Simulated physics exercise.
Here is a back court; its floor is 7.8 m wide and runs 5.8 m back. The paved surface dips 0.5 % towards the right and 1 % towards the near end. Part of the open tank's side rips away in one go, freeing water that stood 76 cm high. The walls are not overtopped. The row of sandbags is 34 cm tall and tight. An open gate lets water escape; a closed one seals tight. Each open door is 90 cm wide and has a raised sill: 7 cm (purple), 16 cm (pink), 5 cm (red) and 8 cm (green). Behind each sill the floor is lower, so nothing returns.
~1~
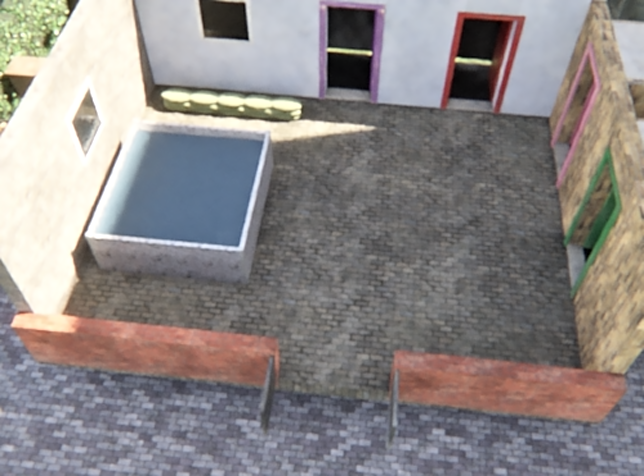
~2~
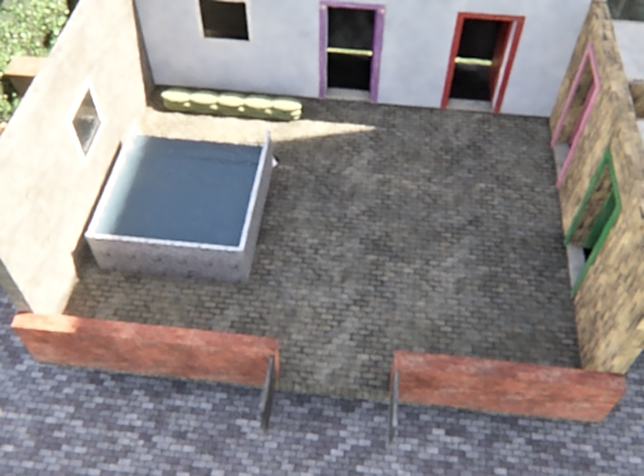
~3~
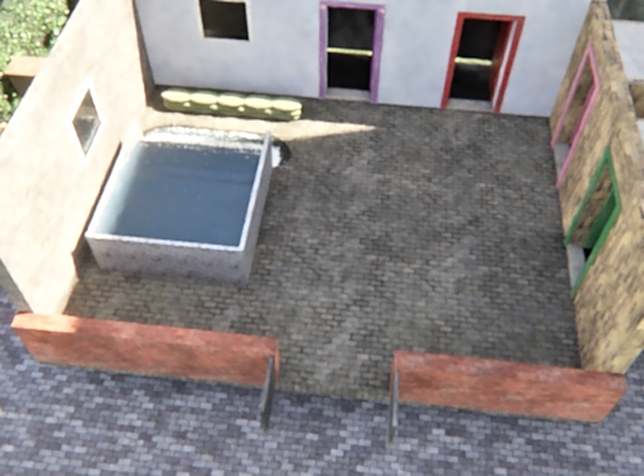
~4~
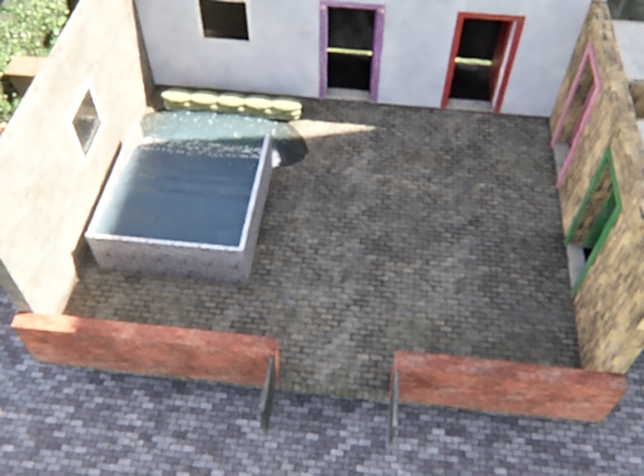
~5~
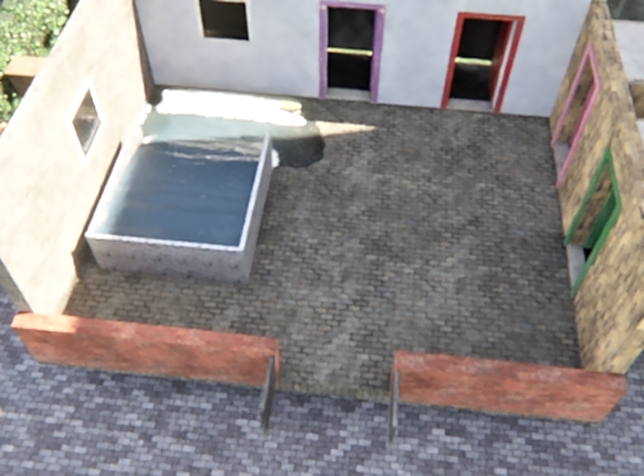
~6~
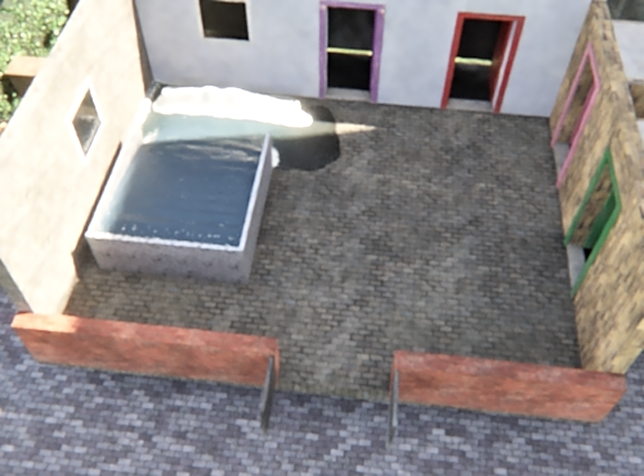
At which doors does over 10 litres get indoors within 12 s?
Door by door: At the purple door it goes over the limit; at the pink door it exceeds the limit; at the red door it goes over the limit; at the green door it exceeds the limit.
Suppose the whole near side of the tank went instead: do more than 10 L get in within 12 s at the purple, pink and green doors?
Then: Purple below, pink under, green past it.
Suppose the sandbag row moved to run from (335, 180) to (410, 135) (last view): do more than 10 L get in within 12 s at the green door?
Then: Green below.
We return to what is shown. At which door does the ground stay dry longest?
The green one.
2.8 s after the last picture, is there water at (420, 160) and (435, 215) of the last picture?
In turn: Wet, under water.
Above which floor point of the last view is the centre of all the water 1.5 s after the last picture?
Around (224, 156).
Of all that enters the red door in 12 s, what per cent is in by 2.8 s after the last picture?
About 10 per cent.
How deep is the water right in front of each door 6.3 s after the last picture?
Depths in cm: Purple 4, pink 17, red 7, green 10.
Then, 0.7 s after the last picture water covers 20 % of the floor and is deepest (56 cm) near (219, 115); purple door 9 cm at the sill, 0 L in, pink door not reached, red door not reached, green door not reached.
Then, 1.5 s after the last picture water covers 35 % of the floor and is deepest (53 cm) near (153, 91); purple door 11 cm at the sill, 7 L in, pink door not reached, red door 7 cm at the sill, 0 L in, green door not reached.
Then, 2.8 s after the last picture water covers 60 % of the floor and is deepest (39 cm) near (53, 339); purple door 10 cm at the sill, 32 L in, pink door 26 cm at the sill, 11 L in, red door 9 cm at the sill, 5 L in, green door 7 cm at the sill, 0 L in.
Then, 6.3 s after the last picture water covers 90 % of the floor and is deepest (27 cm) near (561, 394); purple door 4 cm at the sill, 38 L in, pink door 17 cm at the sill, 134 L in, red door 7 cm at the sill, 18 L in, green door 10 cm at the sill, 34 L in.
Then, 11.3 s after the last picture water covers 95 % of the floor and is deepest (18 cm) near (53, 339); purple door 7 cm at the sill, 39 L in, pink door 12 cm at the sill, 136 L in, red door 7 cm at the sill, 49 L in, green door 12 cm at the sill, 63 L in.
